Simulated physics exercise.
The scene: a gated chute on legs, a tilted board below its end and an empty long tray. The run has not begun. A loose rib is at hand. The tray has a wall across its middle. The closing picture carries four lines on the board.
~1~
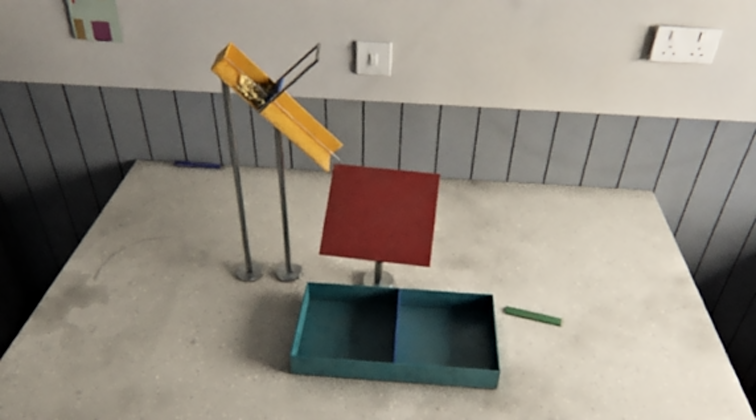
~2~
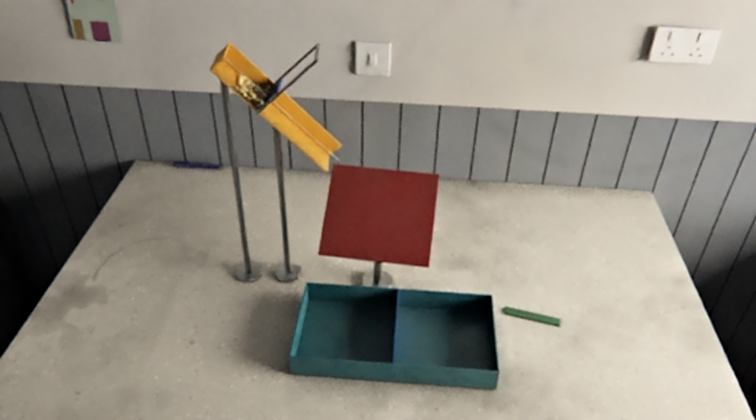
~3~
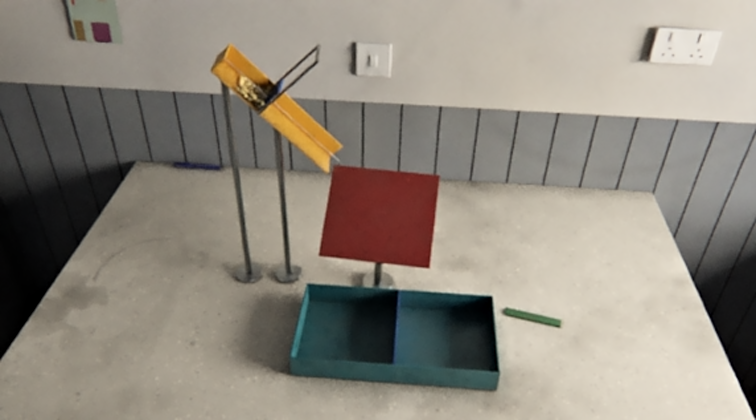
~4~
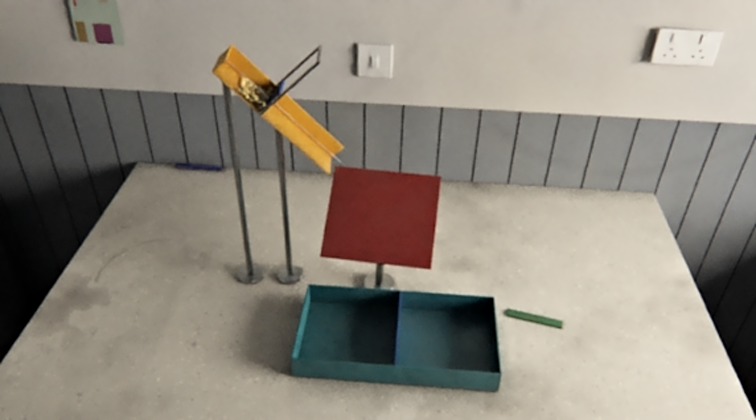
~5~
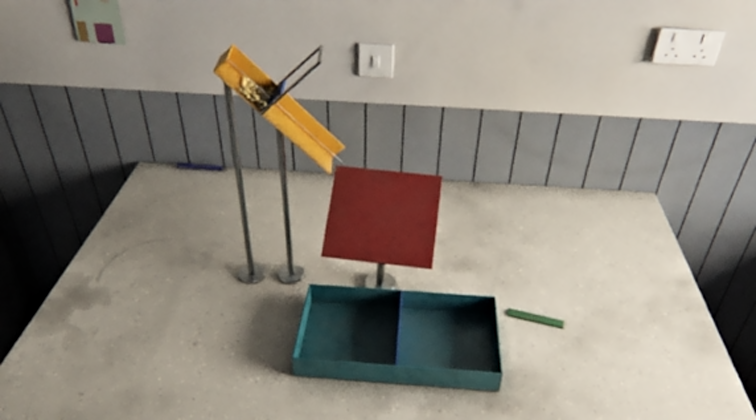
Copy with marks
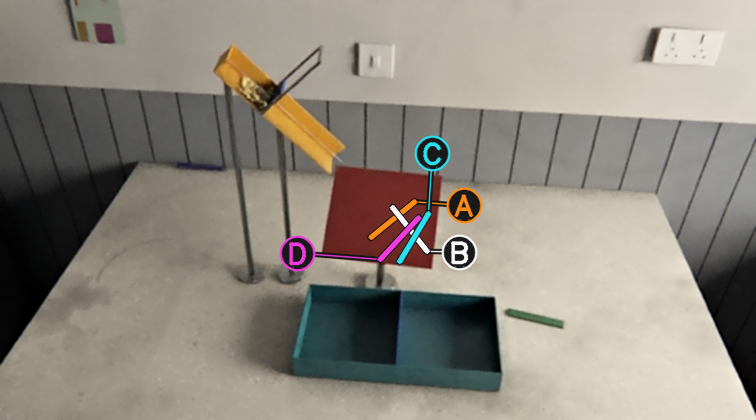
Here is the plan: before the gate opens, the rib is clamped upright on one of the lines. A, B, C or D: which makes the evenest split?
Take B.
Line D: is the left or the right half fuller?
More lands on the left.
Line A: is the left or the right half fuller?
The left half.
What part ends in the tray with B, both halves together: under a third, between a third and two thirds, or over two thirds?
It is over two thirds.
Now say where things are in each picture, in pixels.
Load behind the gate (257, 90), soya beans; lip of the chute (329, 164), sloping fairly steeply, in the first frame.
Middle of the board (380, 214), tilted fairly steeply; middle of its low edge (373, 261); of its high edge (386, 169), in the second frame.
Front corners of the tray (290, 357) and (500, 373); front end of its middle wall (394, 365); gate still shut (278, 89), in the third frame.
Middle of the load (258, 92); lip (330, 166), in the fourth frame.
Middle of the load (259, 92); lip (331, 166), in the fifth frame.
On the marked copy, line A from (414, 201) to (371, 237); line B from (392, 207) to (427, 251); line C from (428, 213) to (399, 261); line D from (418, 217) to (380, 259).
With A, of what is caught, almost all in the left half, just a few in the right.
With B, of what is caught, roughly half in the left half, roughly half in the right.
With C, of what is caught, almost all in the left half, about a tenth in the right.
With D, of what is caught, almost all in the left half, just a few in the right.
